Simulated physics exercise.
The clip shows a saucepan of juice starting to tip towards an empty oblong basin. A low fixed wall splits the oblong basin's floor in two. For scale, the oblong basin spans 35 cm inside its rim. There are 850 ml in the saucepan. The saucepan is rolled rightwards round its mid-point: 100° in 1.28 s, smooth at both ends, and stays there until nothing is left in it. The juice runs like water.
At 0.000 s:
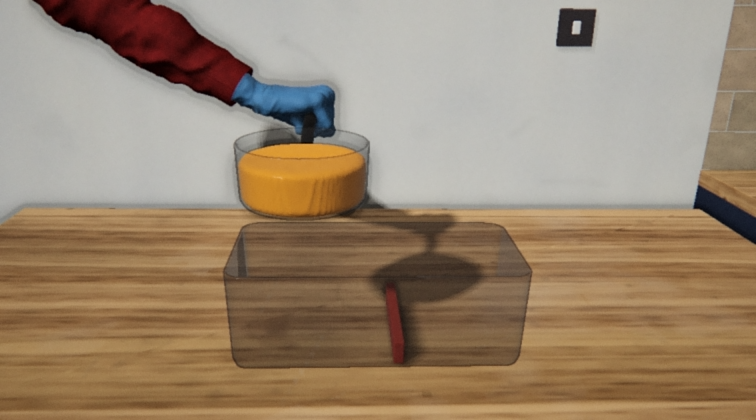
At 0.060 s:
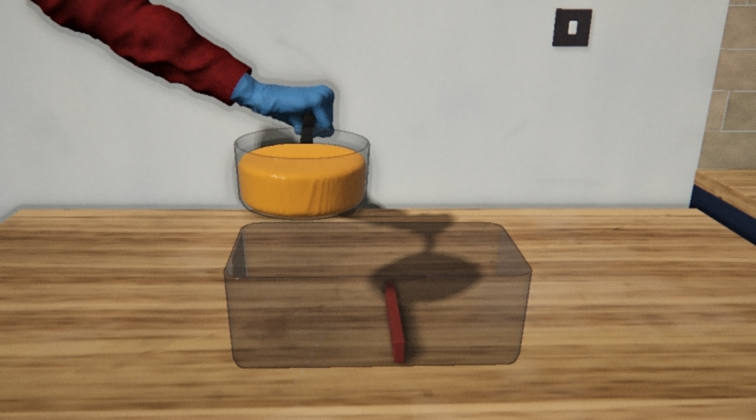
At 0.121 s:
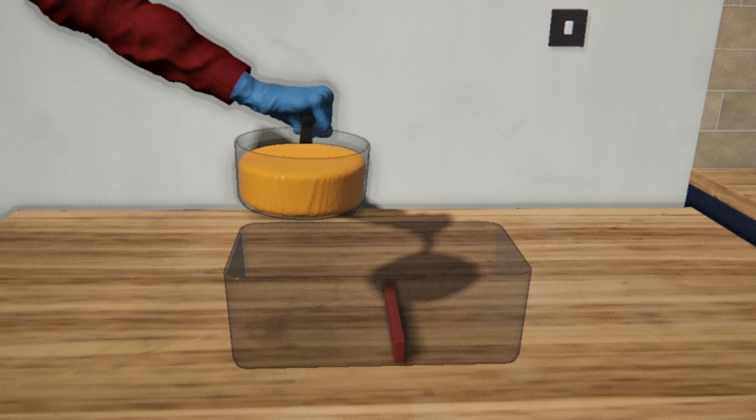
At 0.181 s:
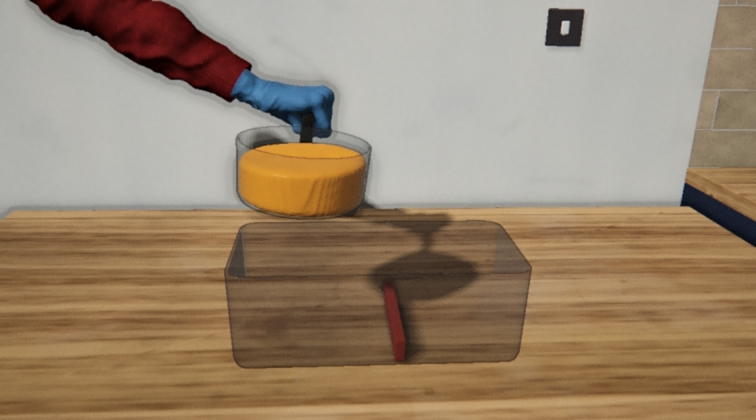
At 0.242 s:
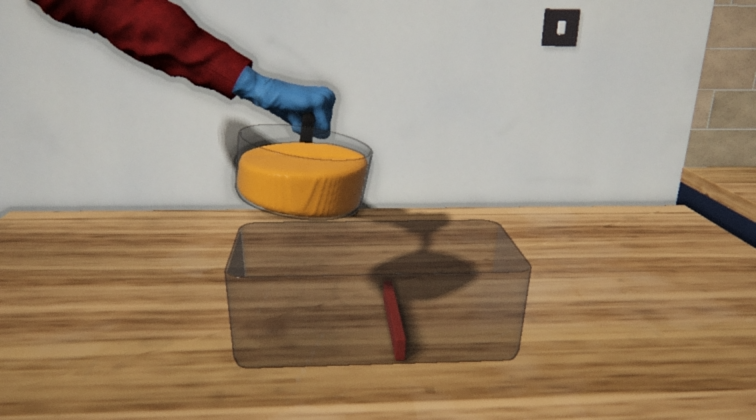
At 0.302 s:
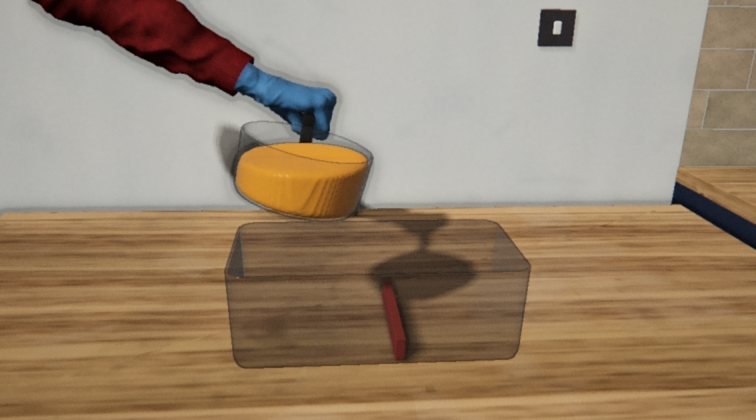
A gloved hand slowly tilts a clear saucepan of orange juice rightwards above an oblong basin.
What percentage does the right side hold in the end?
The far part has some 59 per cent.
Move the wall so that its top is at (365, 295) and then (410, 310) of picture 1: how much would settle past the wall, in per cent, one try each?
In turn about 90 and 50 per cent.
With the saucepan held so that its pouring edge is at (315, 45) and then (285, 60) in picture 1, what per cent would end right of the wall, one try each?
In turn about 40 and 15 per cent.
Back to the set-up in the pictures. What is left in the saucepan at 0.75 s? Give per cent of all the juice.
About 56 per cent.
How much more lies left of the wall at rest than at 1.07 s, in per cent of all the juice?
Near 20 in a hundred.
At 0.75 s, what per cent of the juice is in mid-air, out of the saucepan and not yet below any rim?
Some 26 per cent.
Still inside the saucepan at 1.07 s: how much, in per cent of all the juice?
Near 12 in a hundred.
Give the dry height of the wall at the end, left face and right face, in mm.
Left about 18 mm, right about 6 mm.
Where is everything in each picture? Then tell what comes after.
In the first picture, it leans 0°; its right rim is at (369, 144); the juice meets the walls at (240, 158) and (366, 158); the oblong basin's rim runs from (234, 249) to (516, 249); the wall's top is at (394, 311).
In the second picture, it leans 1°; its right rim is at (369, 145); the juice meets the walls at (240, 157) and (366, 158).
In the third picture, it leans 2°; its right rim is at (369, 146); the juice meets the walls at (240, 157) and (366, 159).
In the fourth picture, it leans 5°; its right rim is at (370, 149); the juice meets the walls at (240, 157) and (367, 159).
In the fifth picture, it leans 9°; its right rim is at (371, 152); the juice meets the walls at (241, 156) and (368, 159).
In the sixth picture, it leans 13°; its right rim is at (372, 157); the juice meets the walls at (240, 157) and (369, 159).
Then, 0.75 s in, the tilt is 63° and 56 per cent is still to pour, 2 is left of the wall and 17 right of it.
Then, 1.07 s in, the tilt is 94° and 12 per cent is still to pour, 20 is left of the wall and 64 right of it.
Then, 1.41 s in, the tilt is 100° and 1 per cent is still to pour, 36 is left of the wall and 63 right of it.
Then, 1.78 s in, the tilt is 100° and 0 per cent is still to pour, 40 is left of the wall and 60 right of it.
Finally, 40 per cent lies left of the wall, 59 right of it and 0 outside.
